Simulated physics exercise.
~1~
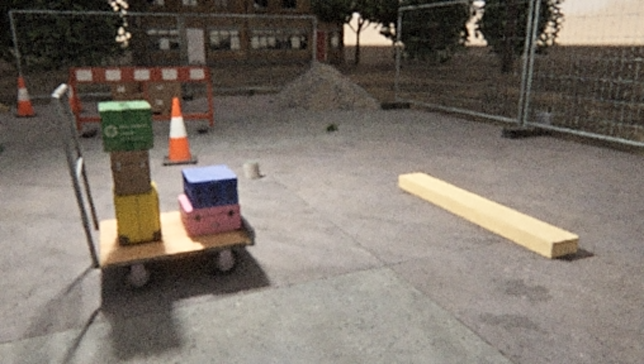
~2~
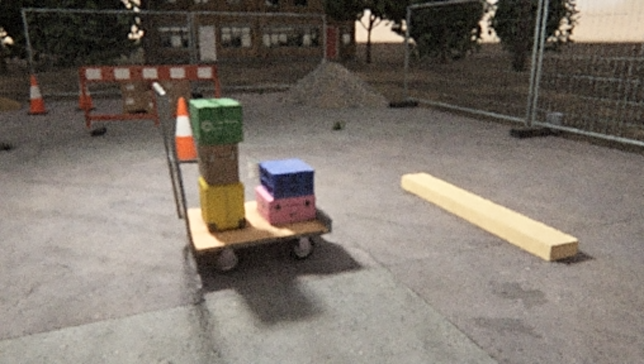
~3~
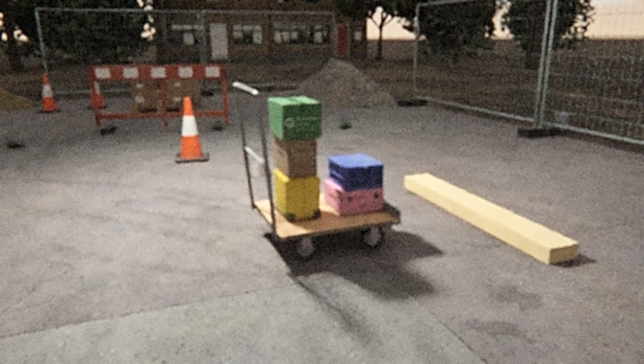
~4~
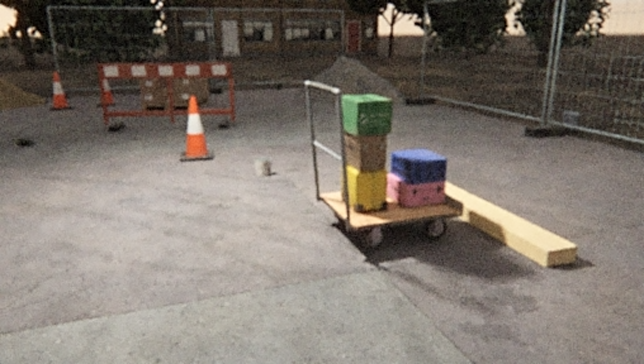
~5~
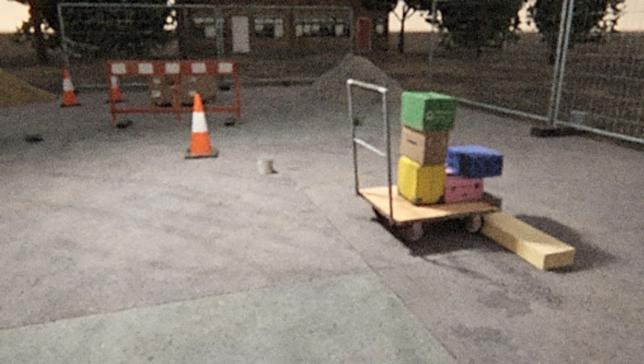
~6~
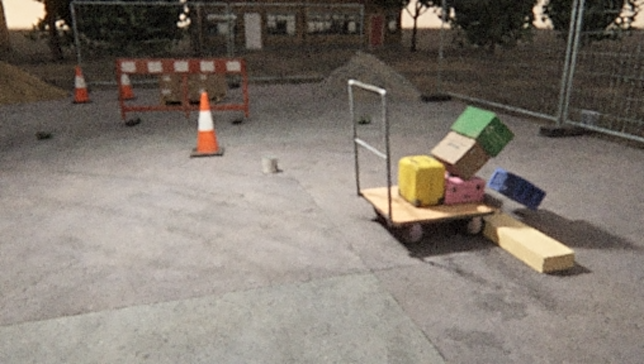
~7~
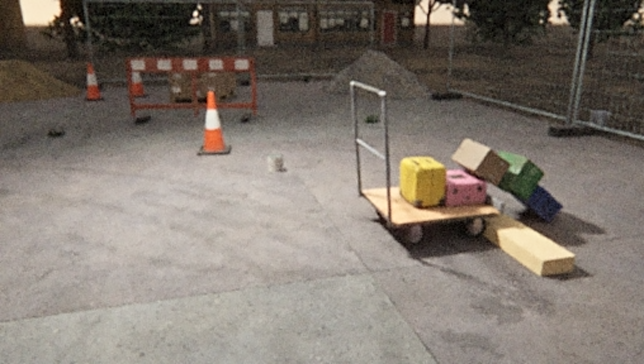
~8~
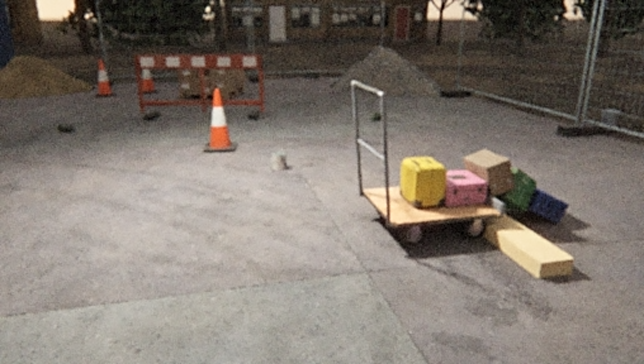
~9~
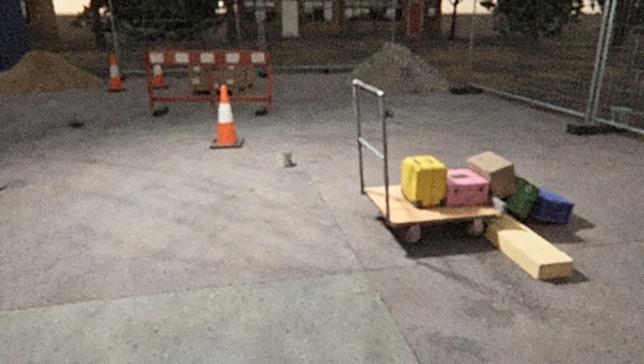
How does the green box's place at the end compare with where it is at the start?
At the start the green box sits on top of the stack on the trolley at the left, and at the end it lies off the deck on the right, beyond the front of the trolley between the brown and blue boxes.
